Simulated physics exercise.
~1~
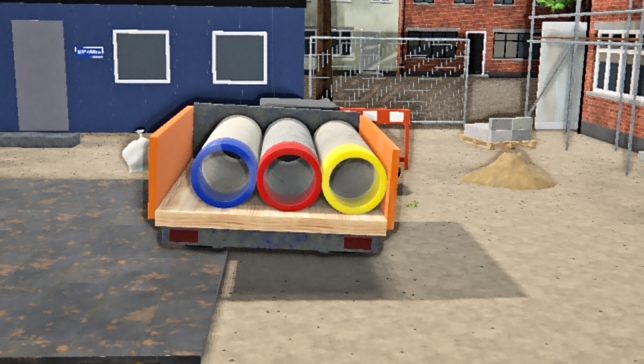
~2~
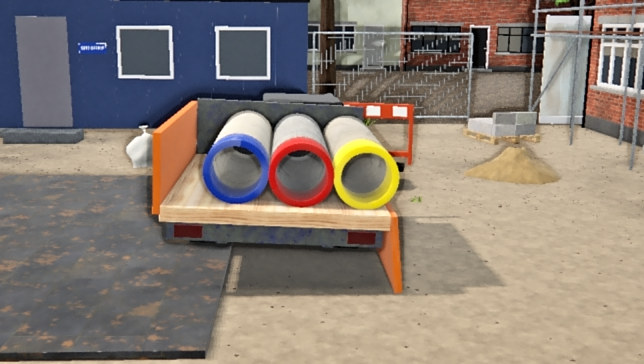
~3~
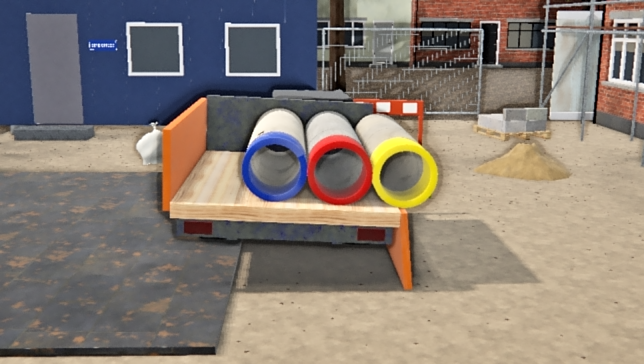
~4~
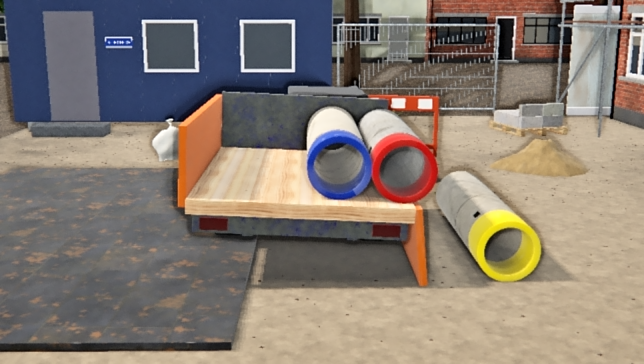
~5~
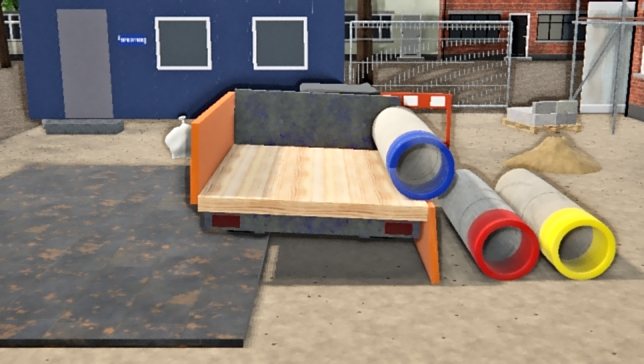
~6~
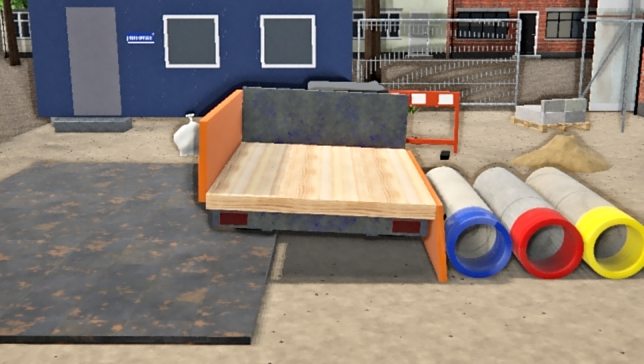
Three thick grey concrete pipes with blue, red and yellow rims lie side by side on the wooden deck of a low trailer, seen from behind in a sandy building yard with a dark blue cabin and wire fencing beyond. The orange board on the right drops open and hangs down, while the left one stays up. The pipes roll right together, and the yellow one goes over the edge first, followed by the red and then the blue. All three end up side by side on the ground right of the empty trailer, blue nearest it.
